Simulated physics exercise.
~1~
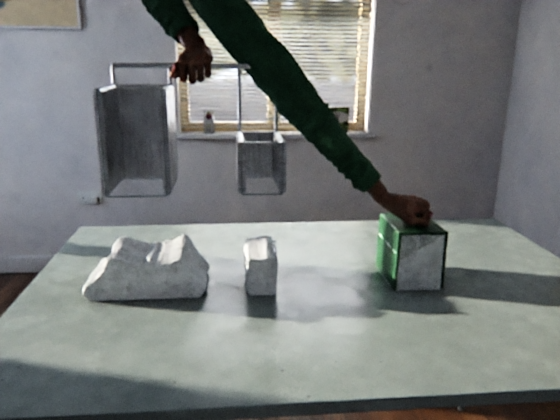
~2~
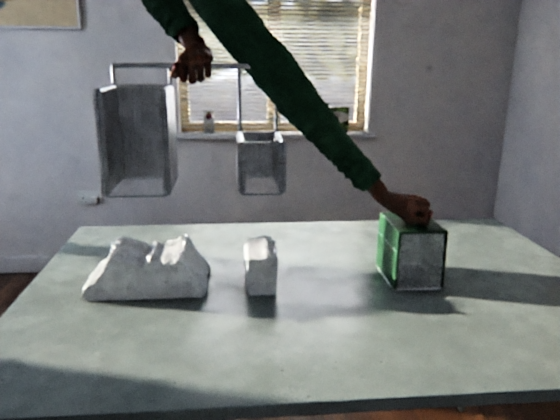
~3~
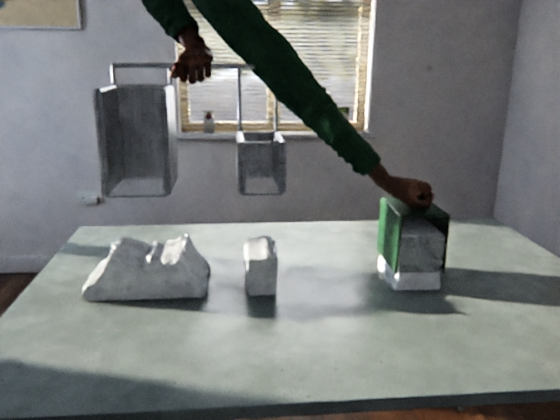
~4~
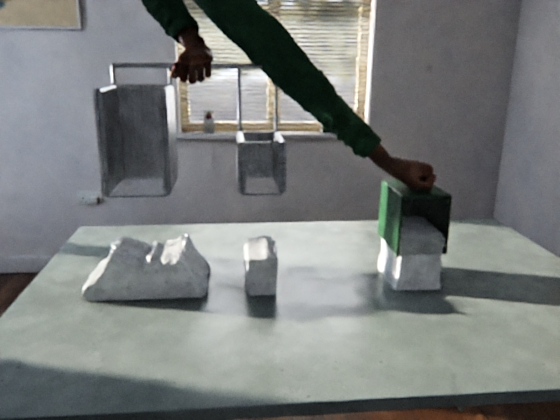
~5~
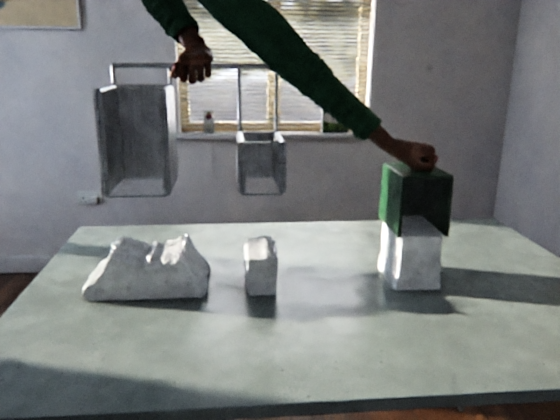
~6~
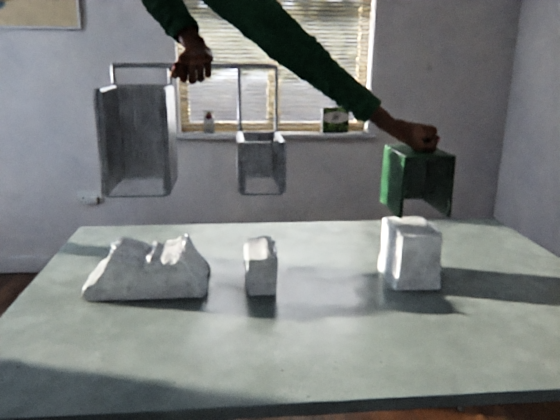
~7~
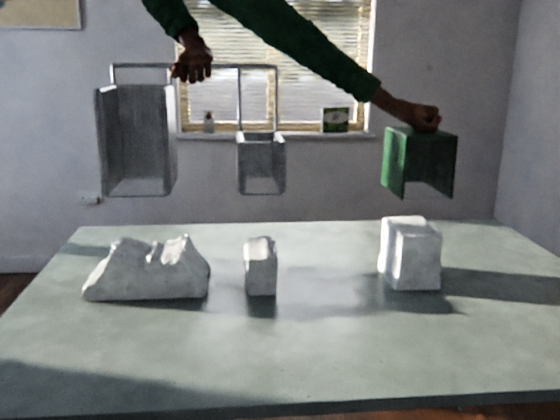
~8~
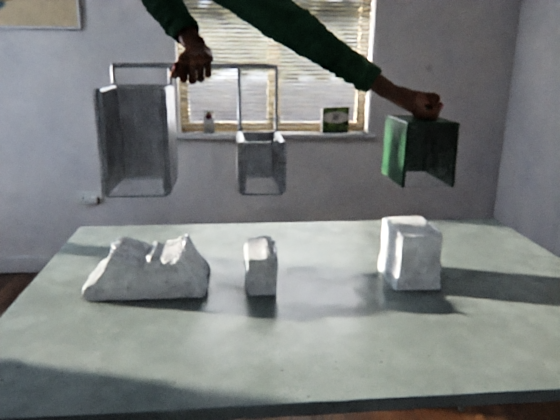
In a dim room with purplish walls and a bright window with blinds, a pale table holds a lumpy grey mound and a small upright block, with two grey open containers hanging above them. A green-sleeved arm reaches across to the right, its hand on top of a green tin standing on the table. The hand lifts the tin straight up, gradually uncovering a whitish block of packed snow. The tin clears the top and rises further, showing its open side. The block stays standing, nearly as tall as the tin, while the hand holds the tin above it.
